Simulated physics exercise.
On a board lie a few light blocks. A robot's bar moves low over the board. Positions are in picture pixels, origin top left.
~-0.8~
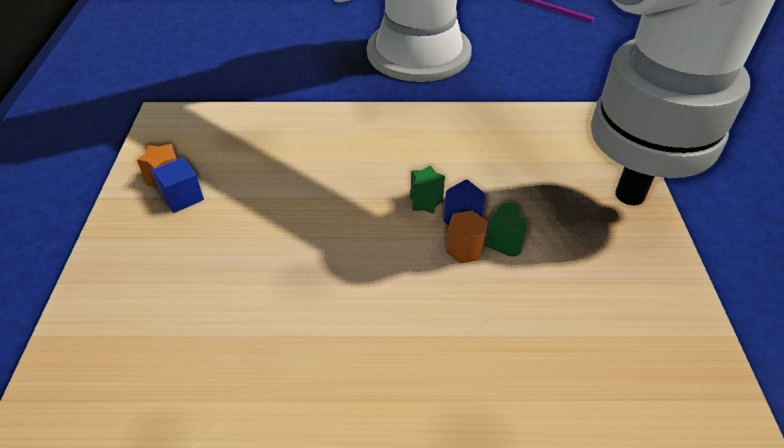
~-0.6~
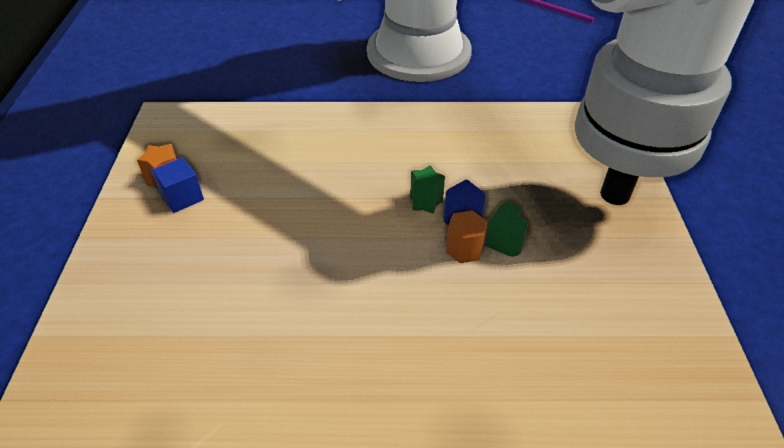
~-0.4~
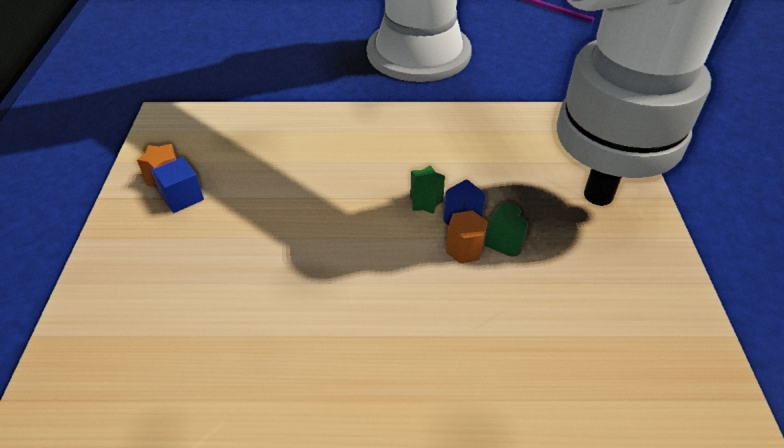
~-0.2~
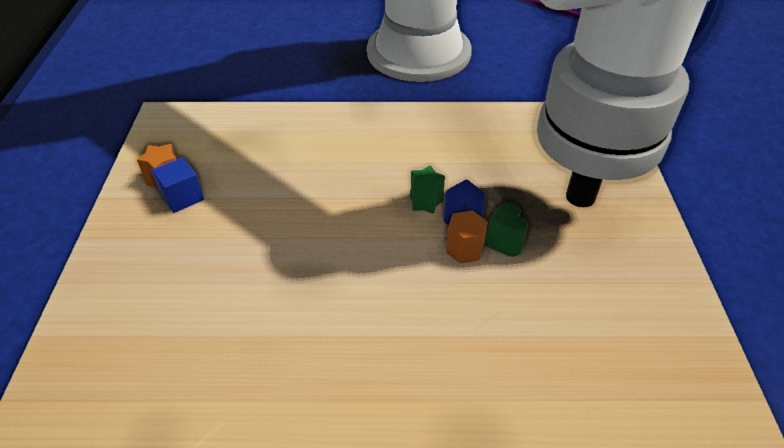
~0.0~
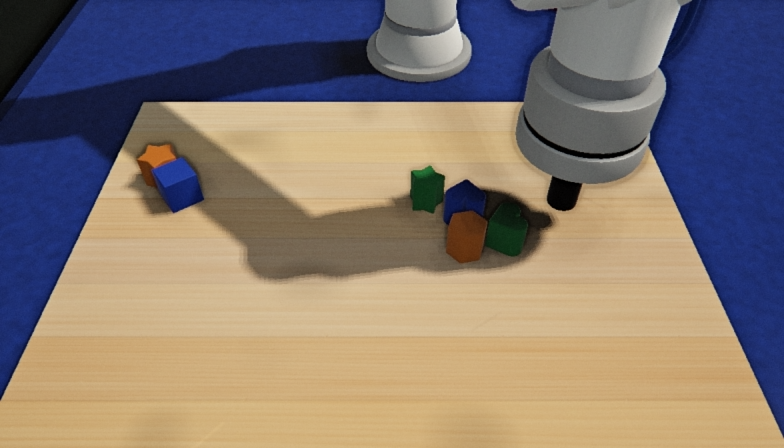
The robot arm's black bar moved slowly left above the board, its shadow sliding along too, drawing nearer to a cluster of green, blue and orange blocks, while all the blocks stayed still.
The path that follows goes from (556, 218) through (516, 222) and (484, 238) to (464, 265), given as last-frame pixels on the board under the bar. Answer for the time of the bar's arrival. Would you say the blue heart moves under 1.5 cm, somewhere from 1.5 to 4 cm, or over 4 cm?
It goes under 1.5 cm.
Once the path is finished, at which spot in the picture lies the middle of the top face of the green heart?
If I read the scene right, the answer is (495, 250).
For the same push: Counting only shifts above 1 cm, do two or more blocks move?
In short: Yes.
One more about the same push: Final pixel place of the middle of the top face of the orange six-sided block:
Top centre: (434, 244).
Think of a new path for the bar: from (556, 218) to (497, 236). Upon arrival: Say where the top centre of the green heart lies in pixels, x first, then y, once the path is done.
If I read the scene right, the answer is (491, 228).
On the path given first. One third of the way, bar at (520, 205); nothing pushed yet.
Two thirds of the way, bar at (486, 222); orange six-sided block at (456, 231), turned 45° clockwise; green heart at (496, 233), turned 85° anticlockwise.
At the end, bar at (466, 248); blue heart not moved; orange six-sided block at (434, 244), turned 90° clockwise; green heart at (495, 250), turned 140° anticlockwise.
